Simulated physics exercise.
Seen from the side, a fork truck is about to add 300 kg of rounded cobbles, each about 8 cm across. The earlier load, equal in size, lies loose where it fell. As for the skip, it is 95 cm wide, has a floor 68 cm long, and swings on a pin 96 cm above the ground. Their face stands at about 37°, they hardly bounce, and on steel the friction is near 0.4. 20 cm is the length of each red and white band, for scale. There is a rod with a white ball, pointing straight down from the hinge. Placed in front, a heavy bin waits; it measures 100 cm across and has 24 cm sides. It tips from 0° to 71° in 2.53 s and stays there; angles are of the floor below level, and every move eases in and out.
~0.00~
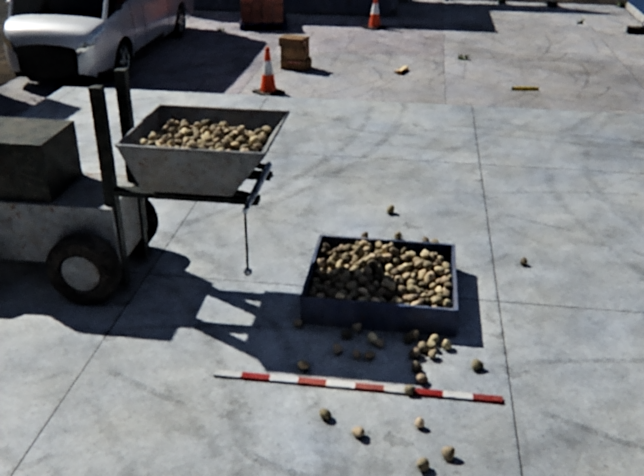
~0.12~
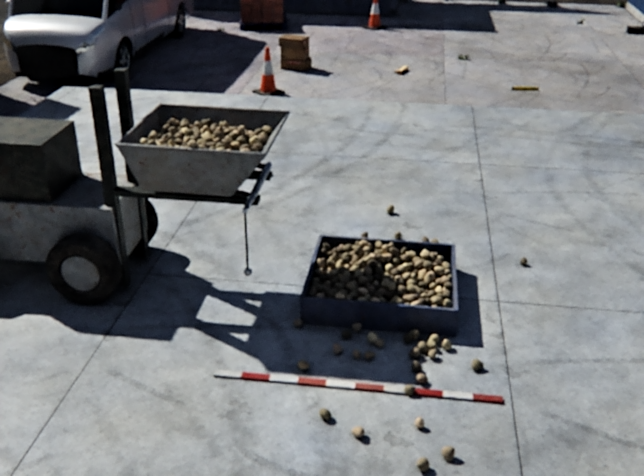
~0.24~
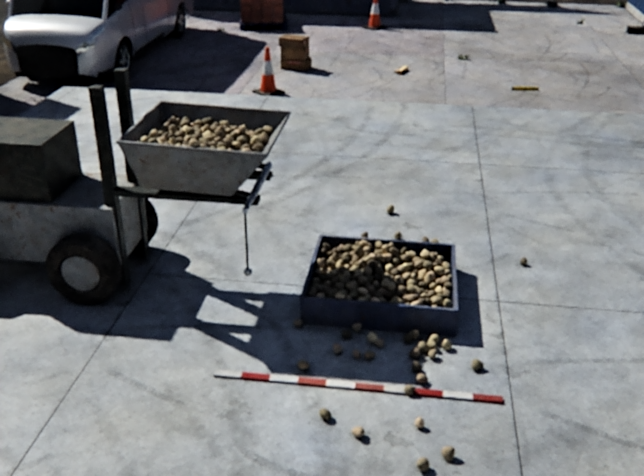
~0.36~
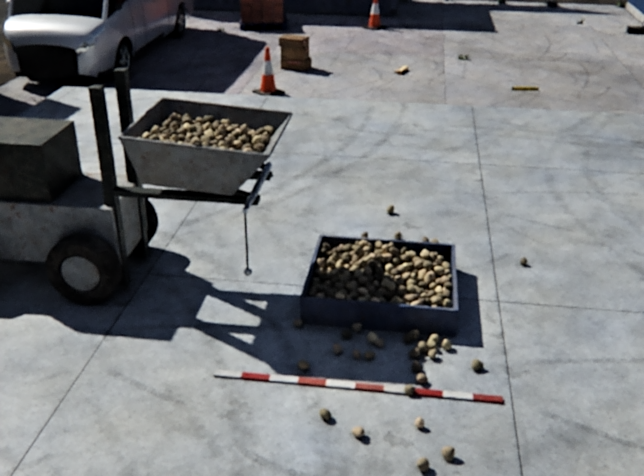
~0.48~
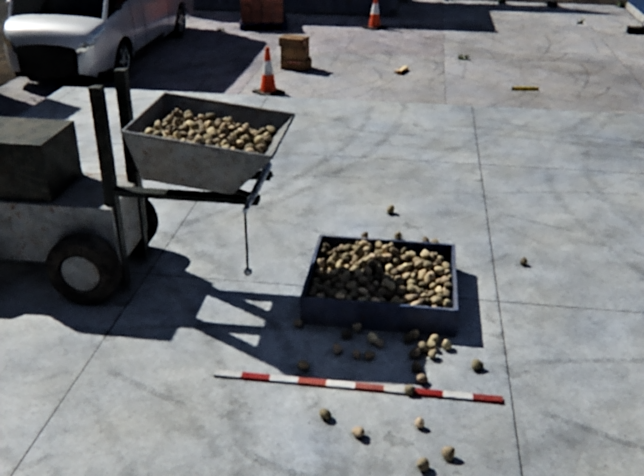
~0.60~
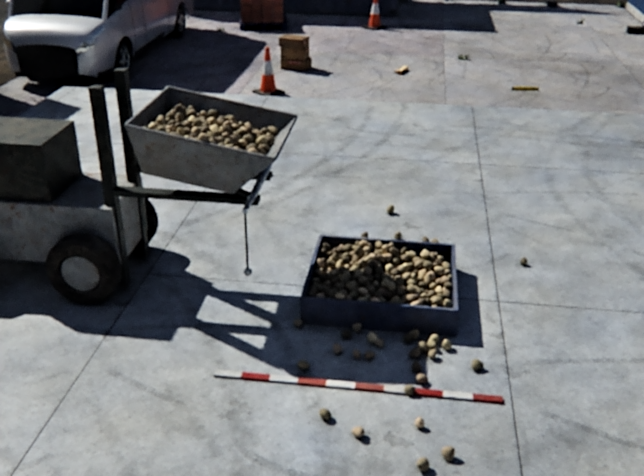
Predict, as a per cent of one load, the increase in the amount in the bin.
The increase is roughly 71 per cent of one load.
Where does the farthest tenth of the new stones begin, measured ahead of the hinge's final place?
I'd estimate about 130 cm.
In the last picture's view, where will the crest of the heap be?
The crest lands at roughly (361, 249).
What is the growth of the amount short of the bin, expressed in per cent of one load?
Roughly 5 per cent of a load.
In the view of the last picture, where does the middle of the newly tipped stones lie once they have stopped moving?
Their centre ends up near (369, 269).
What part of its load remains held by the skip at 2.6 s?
Still inside: Some 40 %.
After 1.9 s the floor is at 60°; in per cent of one load, 99 in the skip, 92 in the bin, 9 beside or beyond the bin; the foremost stones are at (461, 289).
After 2.6 s the floor is at 71°; in per cent of one load, 41 in the skip, 143 in the bin, 16 beside or beyond the bin; the foremost stones are at (461, 289).
After 3.0 s the floor is at 71°; in per cent of one load, 20 in the skip, 155 in the bin, 24 beside or beyond the bin; the foremost stones are at (462, 301).
After 5.4 s the floor is at 71°; in per cent of one load, 0 in the skip, 3 short of the bin, 162 in the bin, 35 beside or beyond the bin; the foremost stones are at (501, 313). Net gain in the bin, 71.
